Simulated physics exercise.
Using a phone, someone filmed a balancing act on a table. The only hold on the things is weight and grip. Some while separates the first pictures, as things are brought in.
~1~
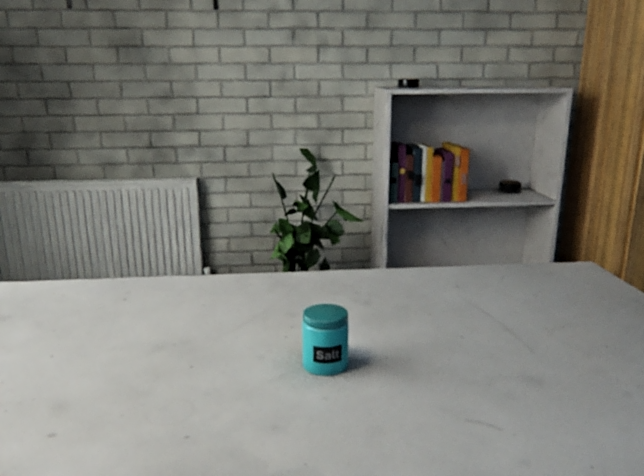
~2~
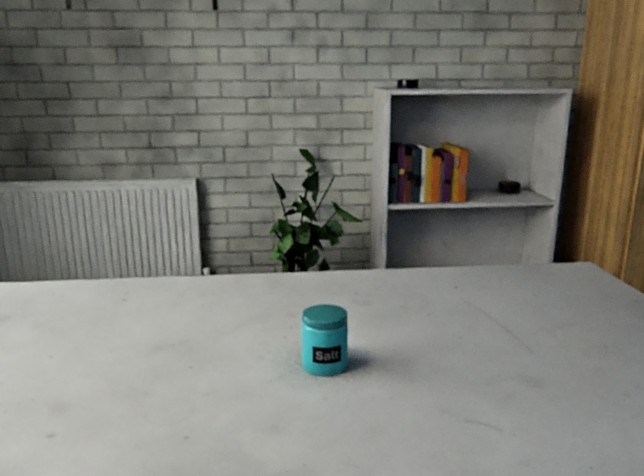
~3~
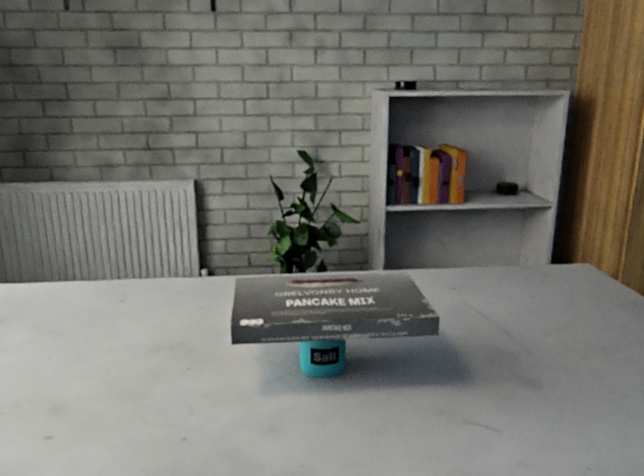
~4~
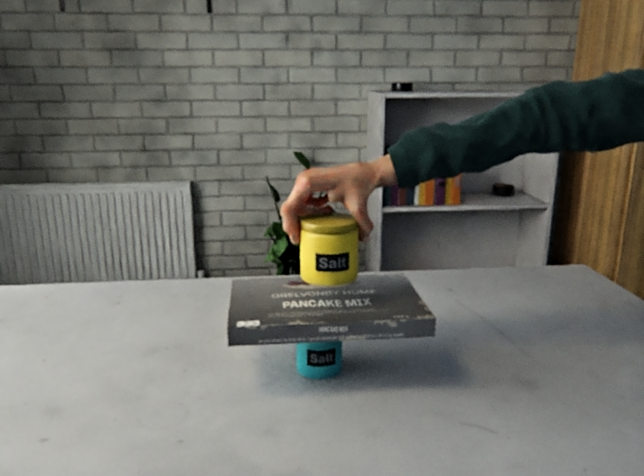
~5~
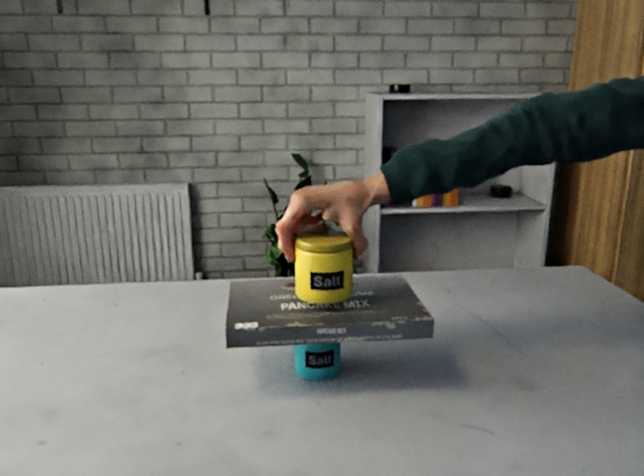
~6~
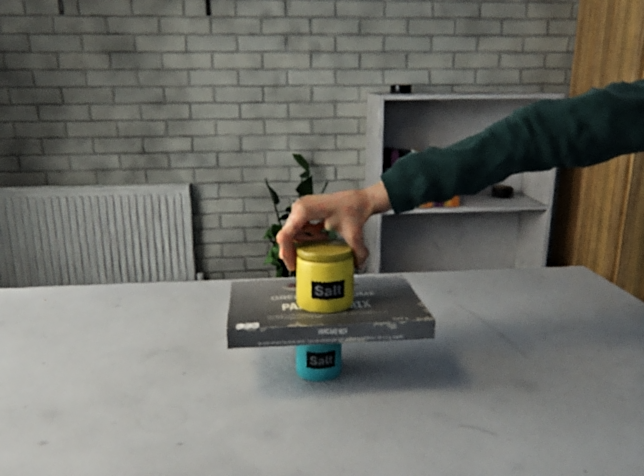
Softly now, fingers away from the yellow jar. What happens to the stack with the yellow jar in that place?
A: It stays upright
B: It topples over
(A) It stays upright.
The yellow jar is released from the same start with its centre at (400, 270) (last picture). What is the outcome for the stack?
What happens next is that it goes down.
Then, 0.20 s past the last view, nothing moves.
Then, 0.40 s past the last view, yellow jar resting near (325, 275).
Finally, all 3 still in place. Final places as the last picture's camera would see them, yellow jar near (325, 275). The stack holds.
